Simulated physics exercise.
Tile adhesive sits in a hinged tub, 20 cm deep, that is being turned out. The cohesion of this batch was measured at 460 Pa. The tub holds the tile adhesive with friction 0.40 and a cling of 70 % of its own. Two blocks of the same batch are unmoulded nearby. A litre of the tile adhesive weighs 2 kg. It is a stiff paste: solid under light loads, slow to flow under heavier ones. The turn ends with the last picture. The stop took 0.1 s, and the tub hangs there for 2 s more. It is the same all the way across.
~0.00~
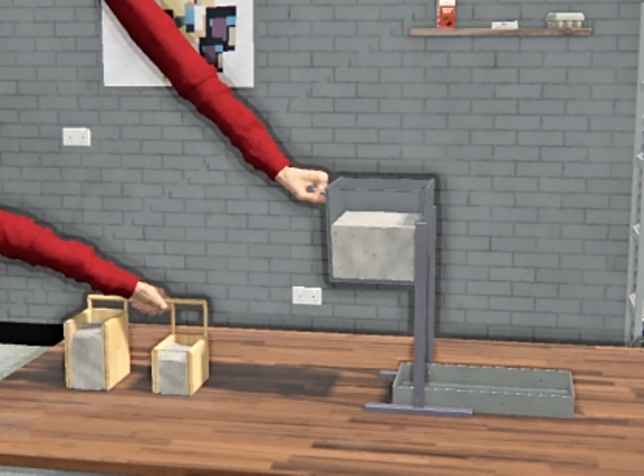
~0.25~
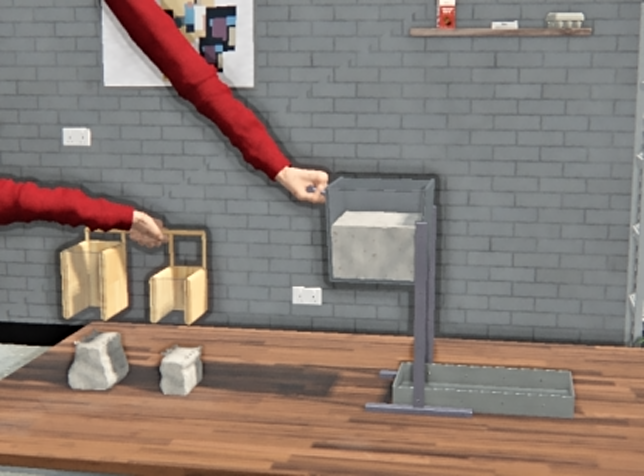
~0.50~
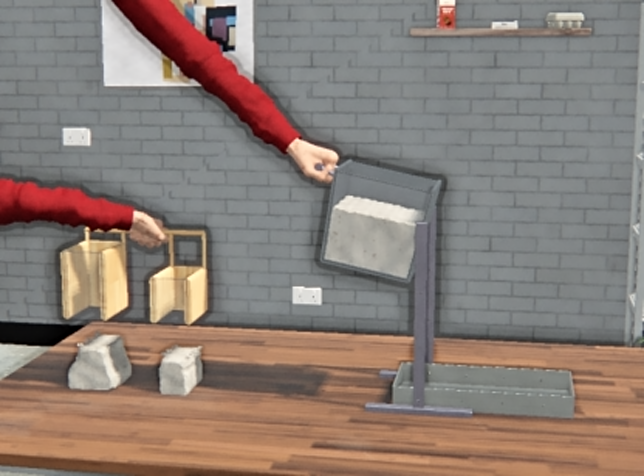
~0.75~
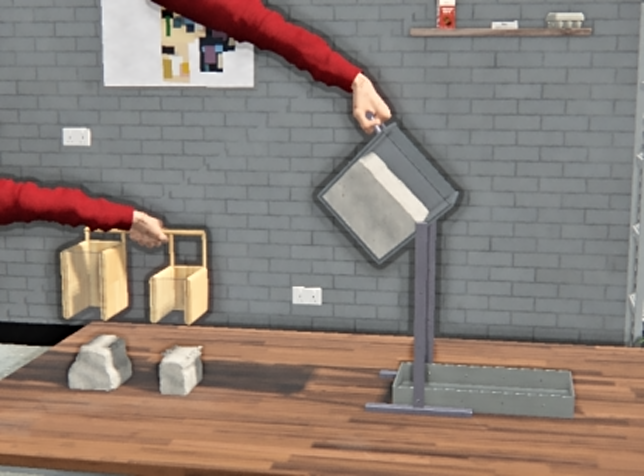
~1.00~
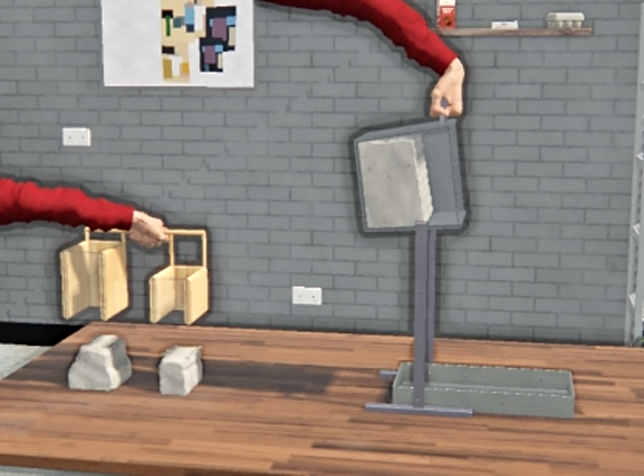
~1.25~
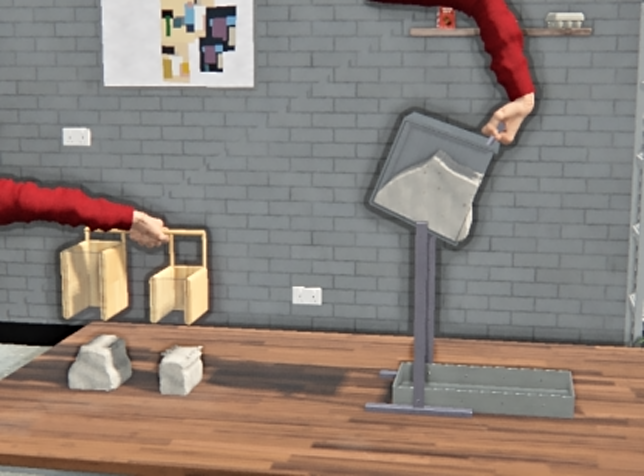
At a wooden bench, a hand lifts two moulds off grey blocks, then another turns a tub of grey paste clockwise.
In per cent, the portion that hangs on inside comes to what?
It comes to some 9 %.
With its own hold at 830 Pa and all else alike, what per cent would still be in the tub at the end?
It would be near 8 %.
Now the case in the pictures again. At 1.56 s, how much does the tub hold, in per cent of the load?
About 25 %.
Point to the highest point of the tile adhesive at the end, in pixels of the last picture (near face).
At about (439, 215).
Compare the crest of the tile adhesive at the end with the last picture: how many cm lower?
Some 12 cm.
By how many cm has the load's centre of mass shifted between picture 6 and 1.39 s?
Roughly 10 cm.
After 1.39 s, the tub is at 112 degrees and holds 50 %.
After 1.56 s, the tub is at 112 degrees and holds 24 %.
After 1.73 s, the tub is at 112 degrees and holds 10 %.
After 1.90 s, the tub is at 112 degrees and holds 9 %.
After 3.25 s, at the end, the tub is at 112 degrees and holds 9 %.
